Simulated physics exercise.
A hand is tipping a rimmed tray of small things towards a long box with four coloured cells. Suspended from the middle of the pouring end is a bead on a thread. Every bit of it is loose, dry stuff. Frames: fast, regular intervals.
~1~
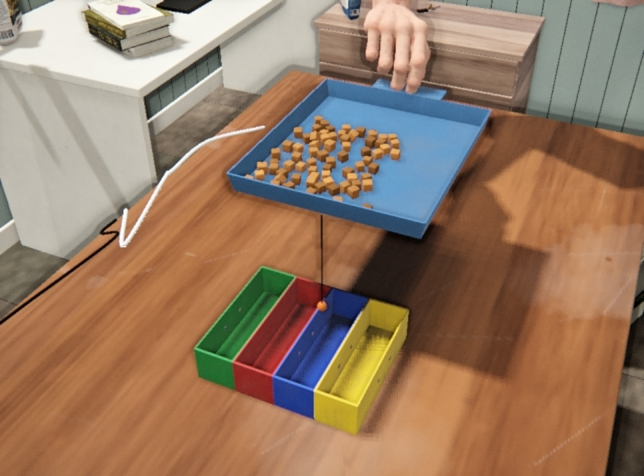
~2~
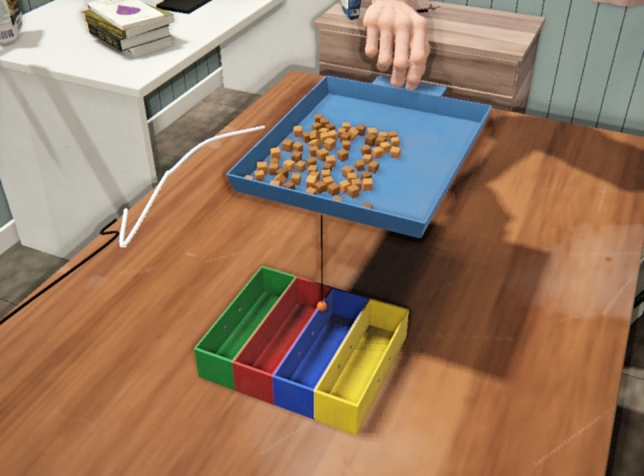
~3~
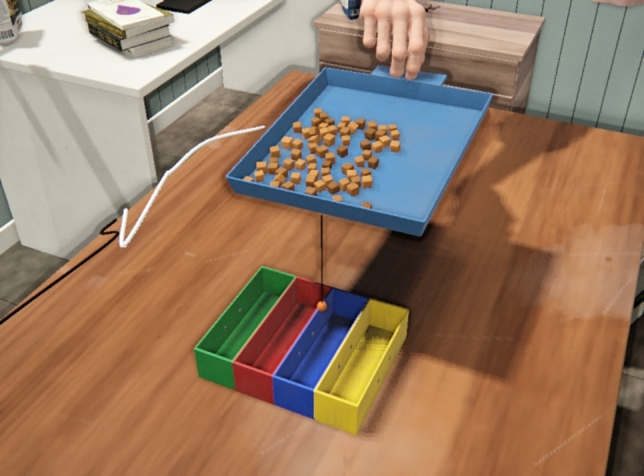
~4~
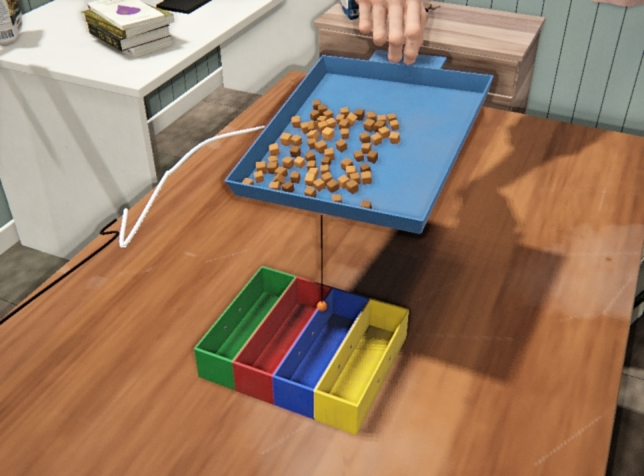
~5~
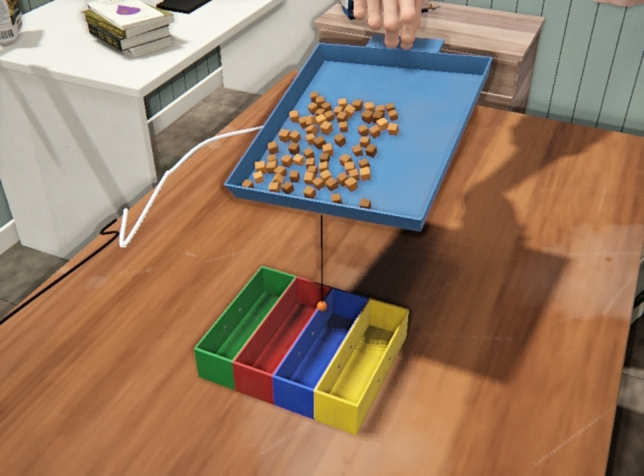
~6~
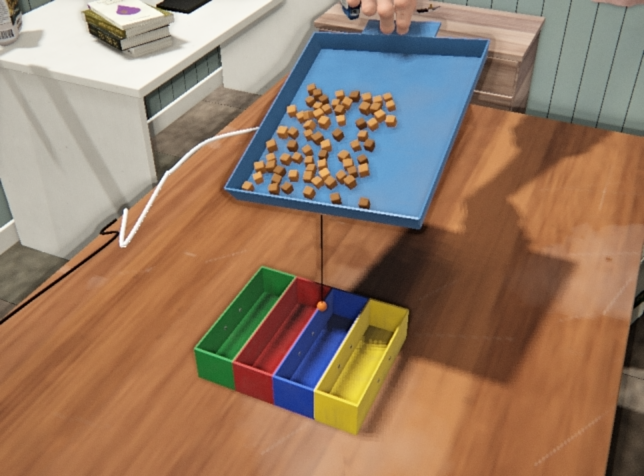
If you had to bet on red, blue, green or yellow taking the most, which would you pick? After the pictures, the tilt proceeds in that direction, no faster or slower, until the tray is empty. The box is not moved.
I would pick green.
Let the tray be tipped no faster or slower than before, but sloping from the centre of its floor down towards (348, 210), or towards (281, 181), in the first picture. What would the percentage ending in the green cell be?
In turn some 0 and 70 per cent.
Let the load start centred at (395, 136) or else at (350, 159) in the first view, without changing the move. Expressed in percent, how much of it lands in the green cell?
You'd get 50 % the first time and 40 % the second.
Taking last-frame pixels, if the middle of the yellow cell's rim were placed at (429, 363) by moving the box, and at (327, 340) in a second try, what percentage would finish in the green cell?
First some 10, then 40 per cent.
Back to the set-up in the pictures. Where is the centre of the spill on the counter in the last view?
The middle is around (173, 342).
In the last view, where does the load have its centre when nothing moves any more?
Resting centre, last frame: Roughly (233, 348).
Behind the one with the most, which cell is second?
Runner-up - the cell in red.
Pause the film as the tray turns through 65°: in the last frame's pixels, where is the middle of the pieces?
Somewhere near pixel (280, 172).
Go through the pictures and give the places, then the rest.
The first frame shows corners of the pouring end at (233, 172) and (422, 219), level; middle of the load at (331, 163), brown sugar cubes; bead on its thread at (322, 306); green cell at (215, 366); red cell at (254, 380); blue cell at (294, 395); yellow cell at (336, 410).
The second frame shows corners of the pouring end at (233, 173) and (422, 219), level; middle of the load at (331, 162).
The third frame shows corners of the pouring end at (232, 175) and (421, 218), tipped barely, lowest at the left corner; middle of the load at (330, 159).
The fourth frame shows corners of the pouring end at (231, 179) and (419, 216), tipped a little, lowest at the left corner; middle of the load at (329, 155).
The fifth frame shows corners of the pouring end at (230, 182) and (418, 215), tipped clearly, lowest at the left corner; middle of the load at (328, 151).
The sixth frame shows corners of the pouring end at (230, 186) and (416, 214), tipped clearly, lowest at the left corner; middle of the load at (326, 147); green cell at (215, 366); red cell at (254, 380); blue cell at (294, 395); yellow cell at (336, 410).
Soon, tray tipped steeply; nearly all on the tray; a stray few falling or outside the box.
A while on, tray tipped past a quarter turn; nearly all on the tray; a small part in the green cell; a stray few falling or outside the box.
Towards the end, tray tipped past a quarter turn; about half in the green cell; about a quarter in the red cell; a stray few in the blue cell; about a third falling or outside the box.
Finally, tray tipped past a quarter turn; about half in the green cell; about a quarter in the red cell; a stray few in the blue cell; none in the yellow cell; about a third outside the box.
